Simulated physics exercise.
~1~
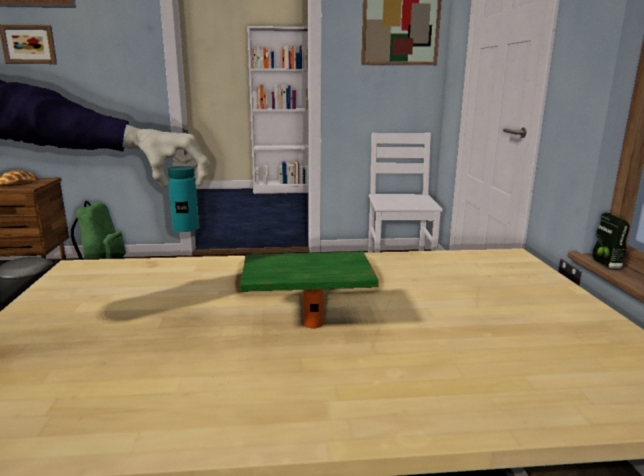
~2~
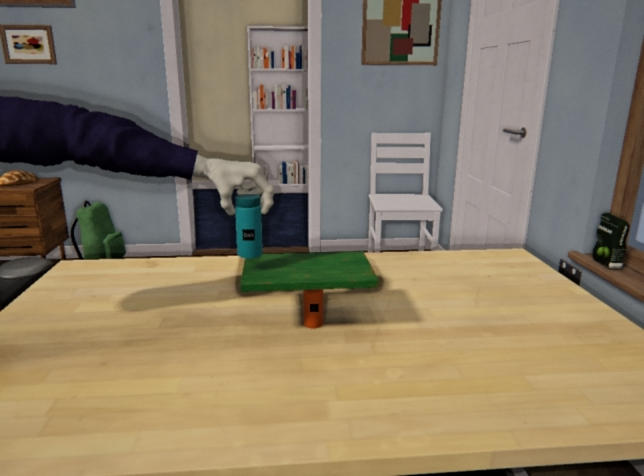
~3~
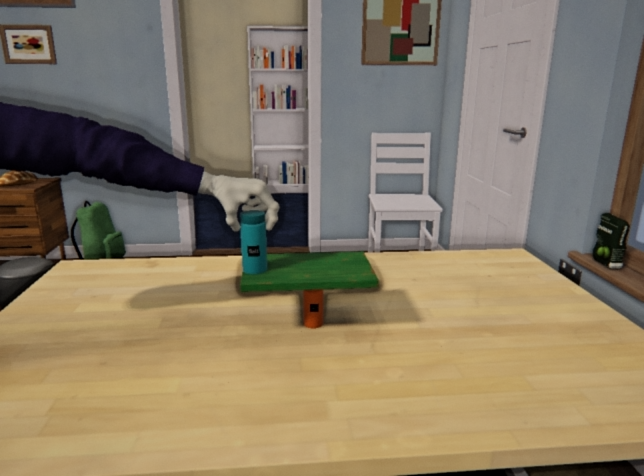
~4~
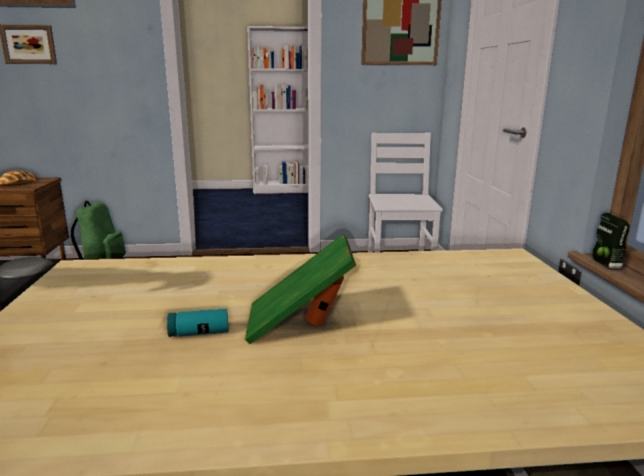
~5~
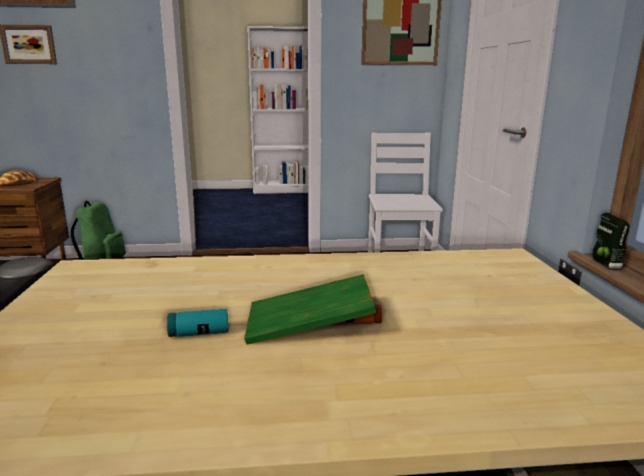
In this clip, a hand carries a turquoise shaker rightward and lowers it onto the left end of a green board balanced on an upright orange shaker. Once released, the board tips left and the stack collapses, leaving both shakers on their sides and the board resting aslant.
